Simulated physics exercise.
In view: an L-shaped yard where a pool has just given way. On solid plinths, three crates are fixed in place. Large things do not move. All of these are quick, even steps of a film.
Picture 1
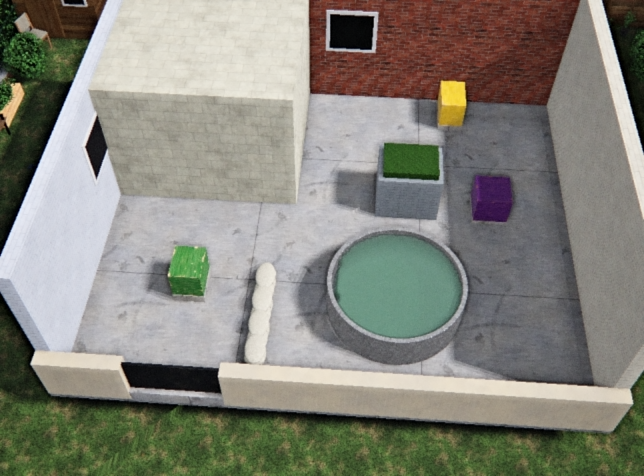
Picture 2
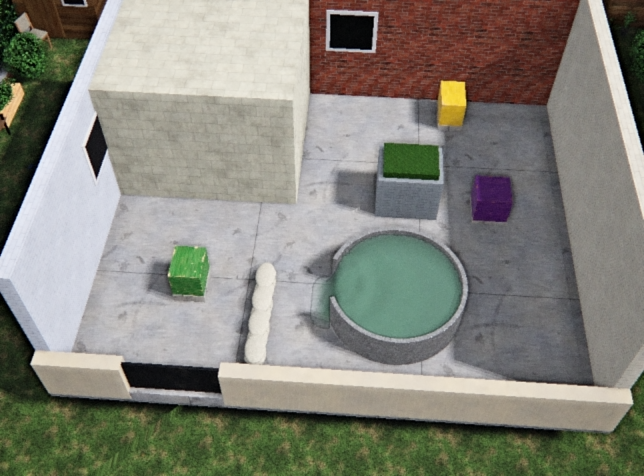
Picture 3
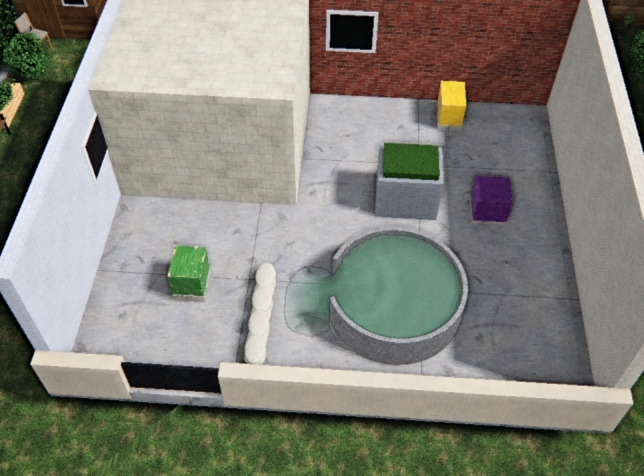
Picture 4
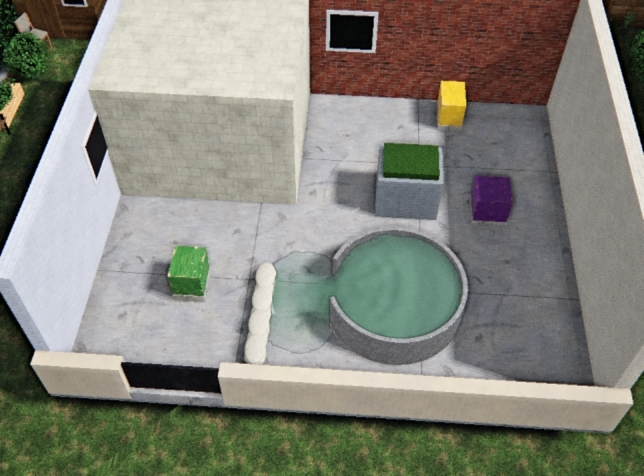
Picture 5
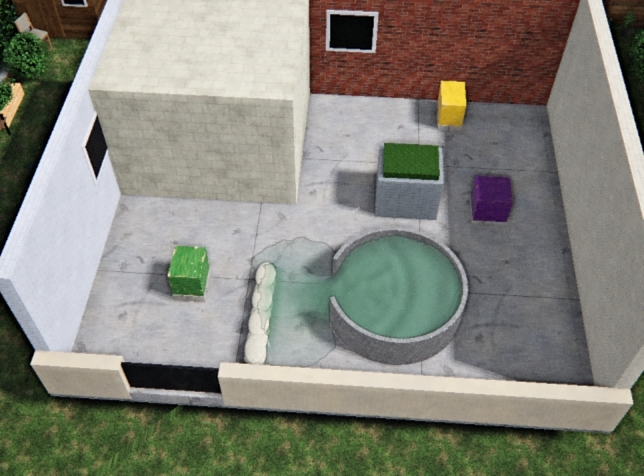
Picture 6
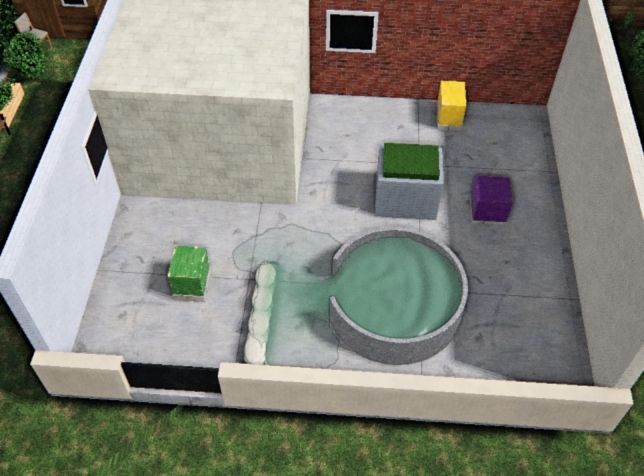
A round pool opens on its left side and green water spreads around white sandbags.
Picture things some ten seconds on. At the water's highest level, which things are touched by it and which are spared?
At the end, purple crate: Remains dry, green crate: Remains dry, yellow crate: Remains dry.
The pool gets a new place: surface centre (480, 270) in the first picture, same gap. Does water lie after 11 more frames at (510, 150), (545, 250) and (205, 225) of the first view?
Untouched, untouched, submerged.
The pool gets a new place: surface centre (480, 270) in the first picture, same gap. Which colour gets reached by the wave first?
The green-painted one.
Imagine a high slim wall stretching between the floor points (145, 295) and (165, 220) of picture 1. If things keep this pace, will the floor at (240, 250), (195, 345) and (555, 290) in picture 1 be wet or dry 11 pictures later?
Outcome by spot, in order - watered, watered, unwatered.
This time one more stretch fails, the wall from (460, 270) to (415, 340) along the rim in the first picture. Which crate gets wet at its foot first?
The crate marked purple, by my reading.
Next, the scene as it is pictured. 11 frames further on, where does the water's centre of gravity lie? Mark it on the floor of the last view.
I'd mark it close to (345, 300).
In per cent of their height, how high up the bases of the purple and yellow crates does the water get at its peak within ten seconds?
About 70 and 50 per cent.
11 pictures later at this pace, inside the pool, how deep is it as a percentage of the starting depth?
Roughly 60 percent.
A moment on, water covers 15 % of the floor; the purple crate not reached, the green crate not reached, the yellow crate not reached.
Next, water covers 30 % of the floor; the purple crate not reached, the green crate water round its plinth, the yellow crate not reached.
Then, water covers 50 % of the floor; the purple crate not reached, the green crate water round its plinth, the yellow crate not reached.
Later, water covers 70 % of the floor; the purple crate not reached, the green crate water round its plinth, the yellow crate water round its plinth.
In the end, water covers 95 % of the floor; the purple crate stayed above the water, the green crate stayed above the water, the yellow crate stayed above the water.
